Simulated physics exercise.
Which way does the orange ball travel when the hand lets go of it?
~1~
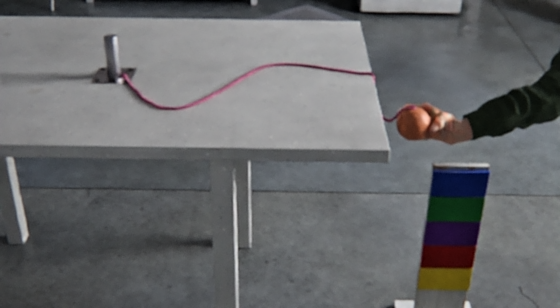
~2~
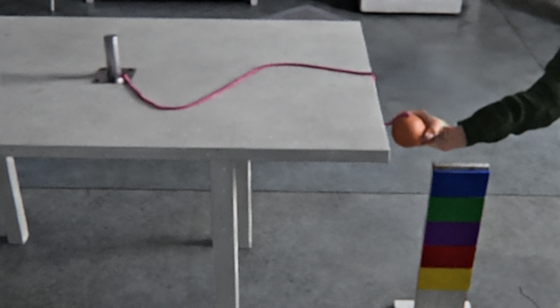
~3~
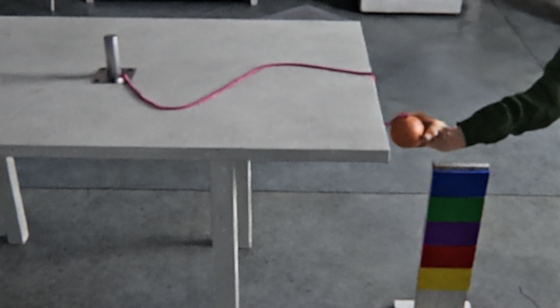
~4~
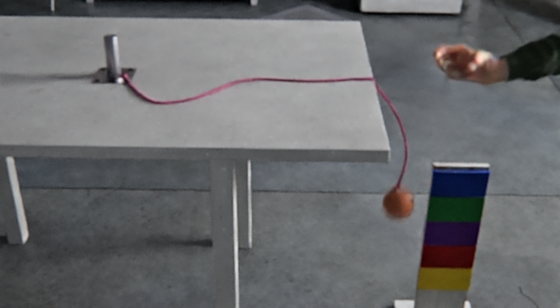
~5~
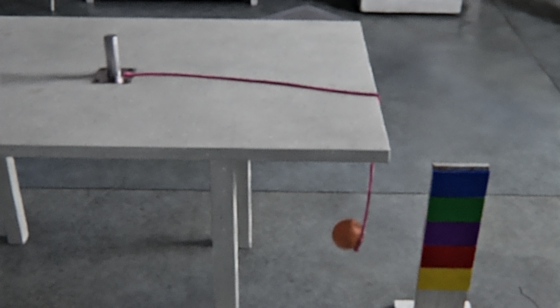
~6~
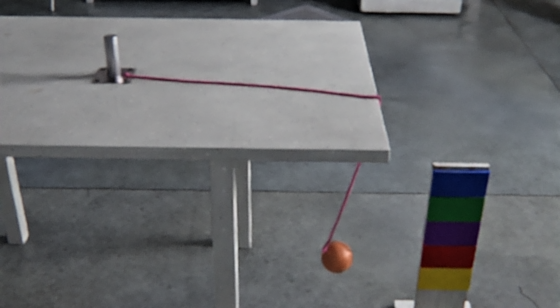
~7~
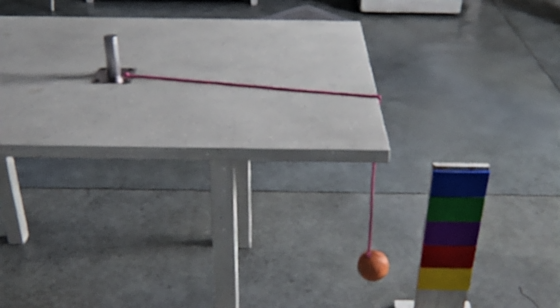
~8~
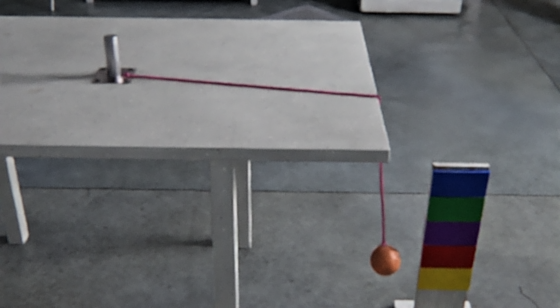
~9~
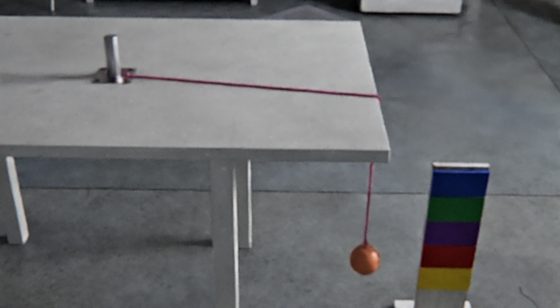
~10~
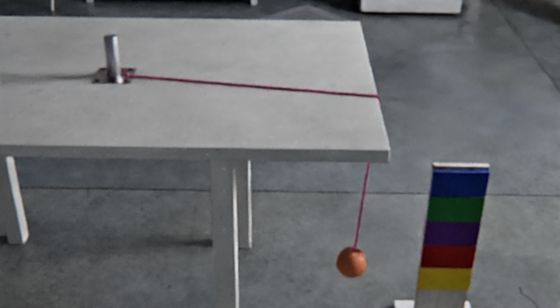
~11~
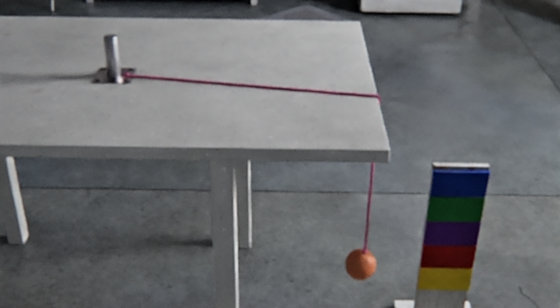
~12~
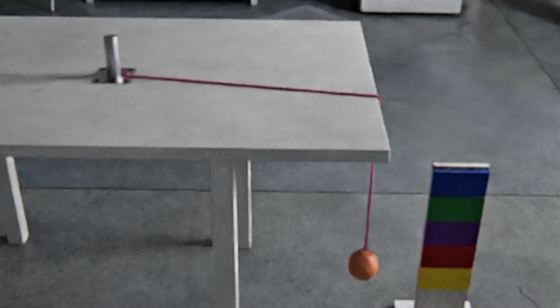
It moves down, dropping below the edge of the table on its cord.
Over a table edge, an orange ball tied to a post by a red cord dropping from a hand, swinging, then hanging level with the red band.
